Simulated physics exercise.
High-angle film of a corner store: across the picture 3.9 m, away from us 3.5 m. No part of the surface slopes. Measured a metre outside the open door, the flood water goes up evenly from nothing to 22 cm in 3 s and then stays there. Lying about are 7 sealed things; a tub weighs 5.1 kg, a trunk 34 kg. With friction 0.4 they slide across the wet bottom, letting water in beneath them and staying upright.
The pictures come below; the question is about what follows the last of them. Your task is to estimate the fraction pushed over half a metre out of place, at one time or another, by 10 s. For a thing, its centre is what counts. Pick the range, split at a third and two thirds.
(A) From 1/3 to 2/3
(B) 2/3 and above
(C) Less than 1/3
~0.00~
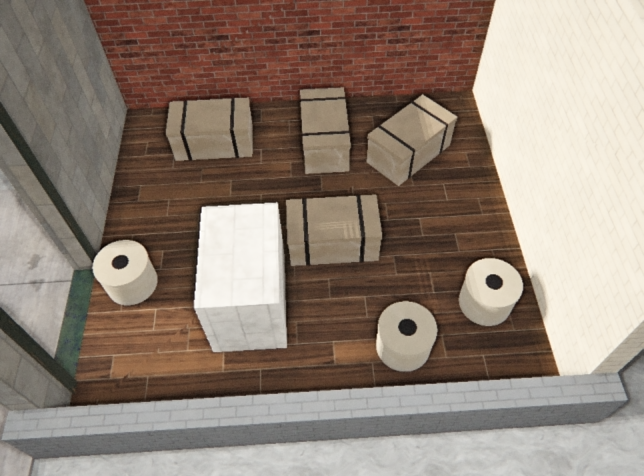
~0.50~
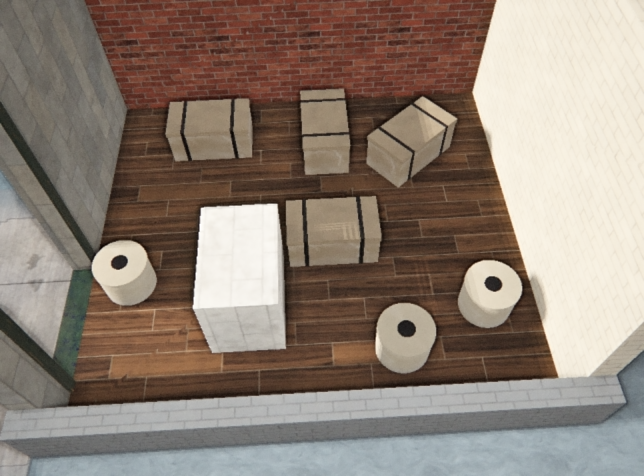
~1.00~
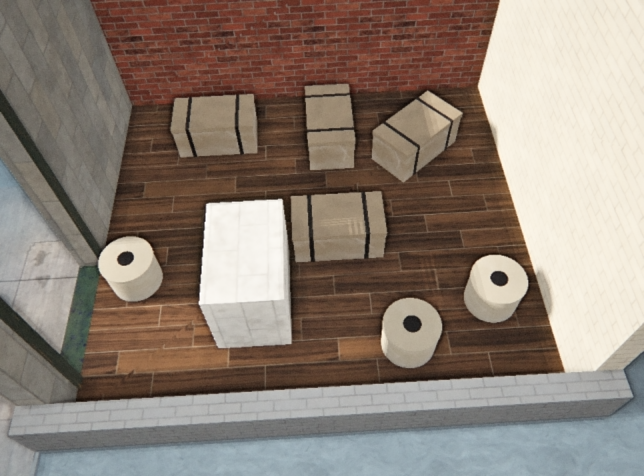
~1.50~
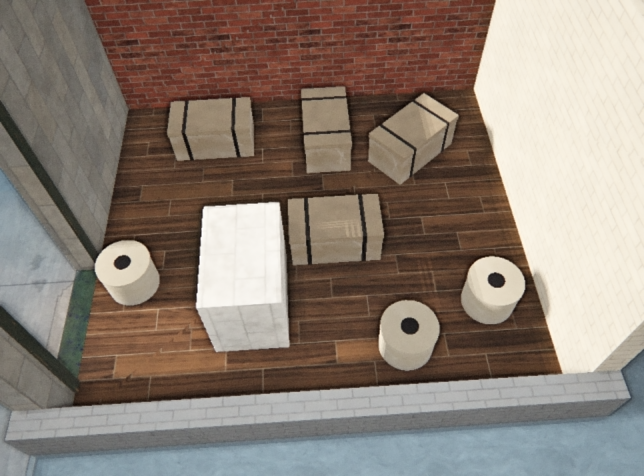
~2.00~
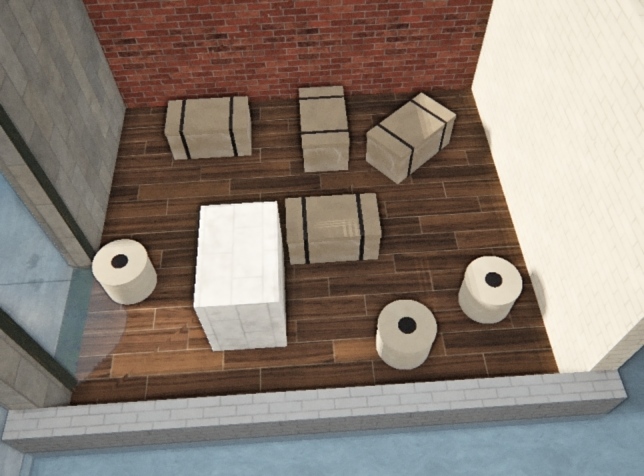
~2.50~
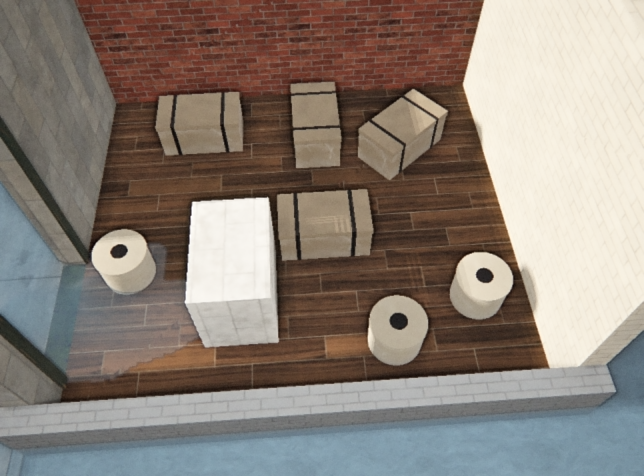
The answer is A.
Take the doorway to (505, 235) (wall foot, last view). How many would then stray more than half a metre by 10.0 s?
Result: 4 of them.
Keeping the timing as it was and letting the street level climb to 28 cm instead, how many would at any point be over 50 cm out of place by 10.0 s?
Under that setup the answer is 5.
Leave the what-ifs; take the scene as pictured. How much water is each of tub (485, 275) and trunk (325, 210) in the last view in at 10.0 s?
Around 13 cm and 6 cm.
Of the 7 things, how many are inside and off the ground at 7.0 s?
Then: 3.
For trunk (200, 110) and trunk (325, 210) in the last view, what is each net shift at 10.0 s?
Shifts: 30 cm / 0 cm.
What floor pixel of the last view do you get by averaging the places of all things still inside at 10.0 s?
Close to (379, 171).
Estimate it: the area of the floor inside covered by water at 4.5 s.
The covered patch comes to about 6.0 m2.
After 3.5 s 1 of 7 are over 50 cm from their spots; 0 afloat.
After 4.5 s 1 of 7 are over 50 cm from their spots; 1 afloat.
After 7.0 s 3 of 7 are over 50 cm from their spots; 3 afloat.
After 10.0 s 3 of 7 are over 50 cm from their spots, and 3 have been at some point; 6 afloat.
